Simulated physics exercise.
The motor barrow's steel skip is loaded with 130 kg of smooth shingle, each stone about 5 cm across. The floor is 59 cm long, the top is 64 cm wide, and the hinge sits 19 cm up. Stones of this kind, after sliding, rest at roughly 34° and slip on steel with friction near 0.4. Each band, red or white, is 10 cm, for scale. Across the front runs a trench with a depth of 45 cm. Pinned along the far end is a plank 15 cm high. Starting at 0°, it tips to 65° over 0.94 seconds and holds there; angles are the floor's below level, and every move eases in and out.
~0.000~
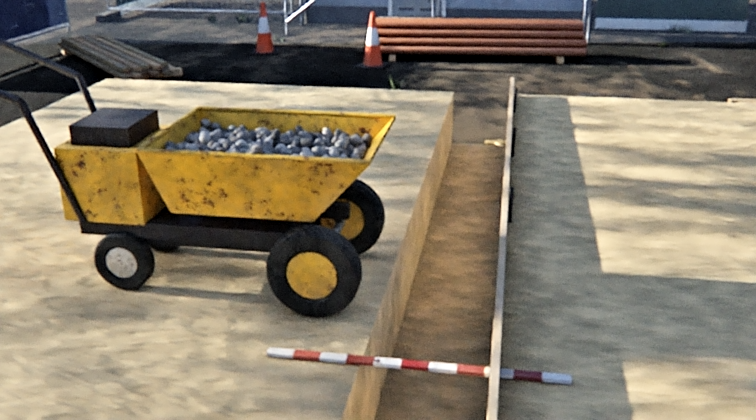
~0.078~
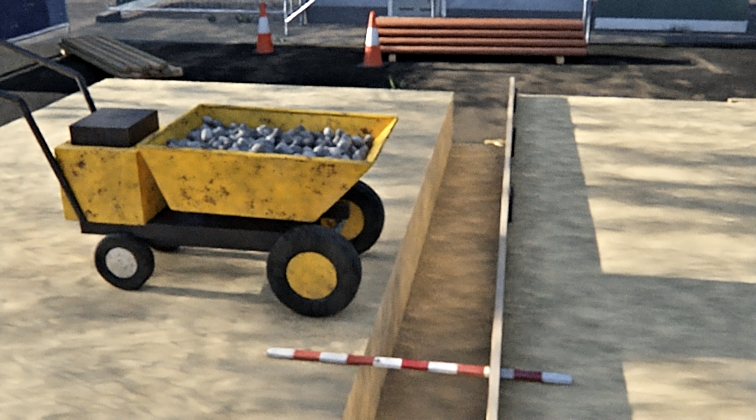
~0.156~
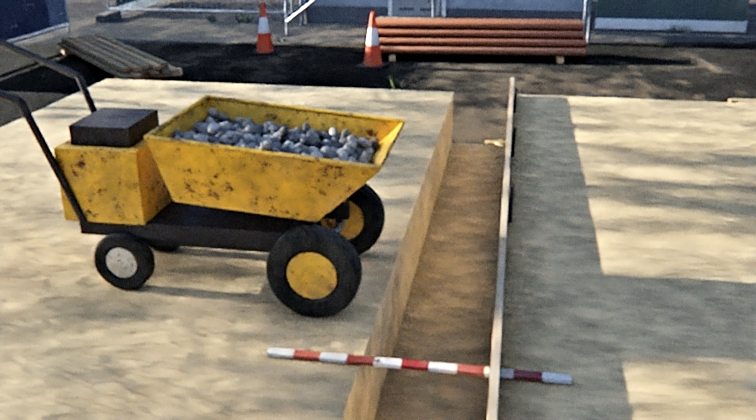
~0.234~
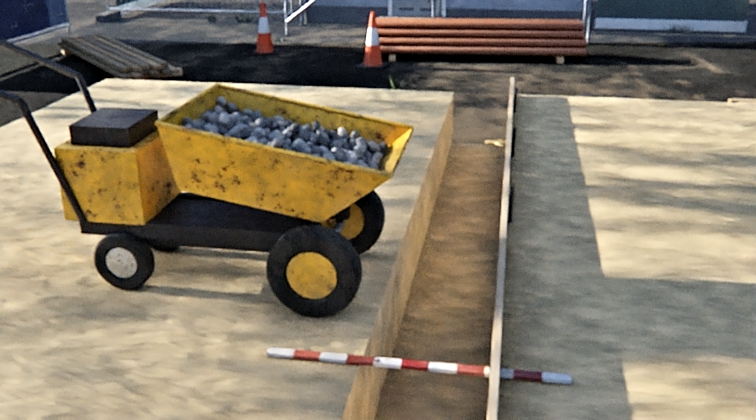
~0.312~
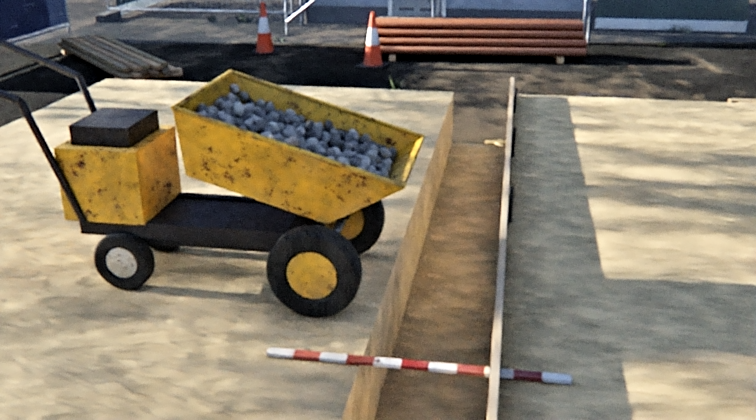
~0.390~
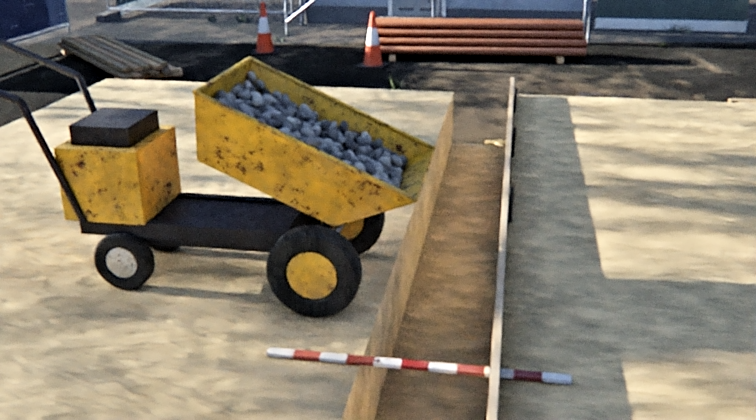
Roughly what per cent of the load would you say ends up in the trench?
I'd say 72 per cent ends up in the trench.
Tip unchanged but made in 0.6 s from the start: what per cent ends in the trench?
That would give about 60 percent.
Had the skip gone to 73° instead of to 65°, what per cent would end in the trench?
Roughly 80 percent.
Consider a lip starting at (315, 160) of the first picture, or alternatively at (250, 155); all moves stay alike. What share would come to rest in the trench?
First place roughly 100%, second roughly 90%.
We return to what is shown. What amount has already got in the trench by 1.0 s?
By that moment, roughly 25 per cent of the load.
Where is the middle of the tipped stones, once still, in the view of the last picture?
(470, 366).
After 0.7 s the floor is at 54°; 100 % in the skip; the foremost stones are at (445, 224).
After 1.0 s the floor is at 65°; 68 % in the skip, 23 % in the trench, 9 % past the trench; the foremost stones are at (546, 297).
After 1.4 s the floor is at 65°; 23 % in the skip, 51 % in the trench, 27 % past the trench; the foremost stones are at (681, 300).
After 3.3 s the floor is at 65°; 0 % in the skip, 72 % in the trench, 28 % past the trench; the foremost stones are past the picture's edge.
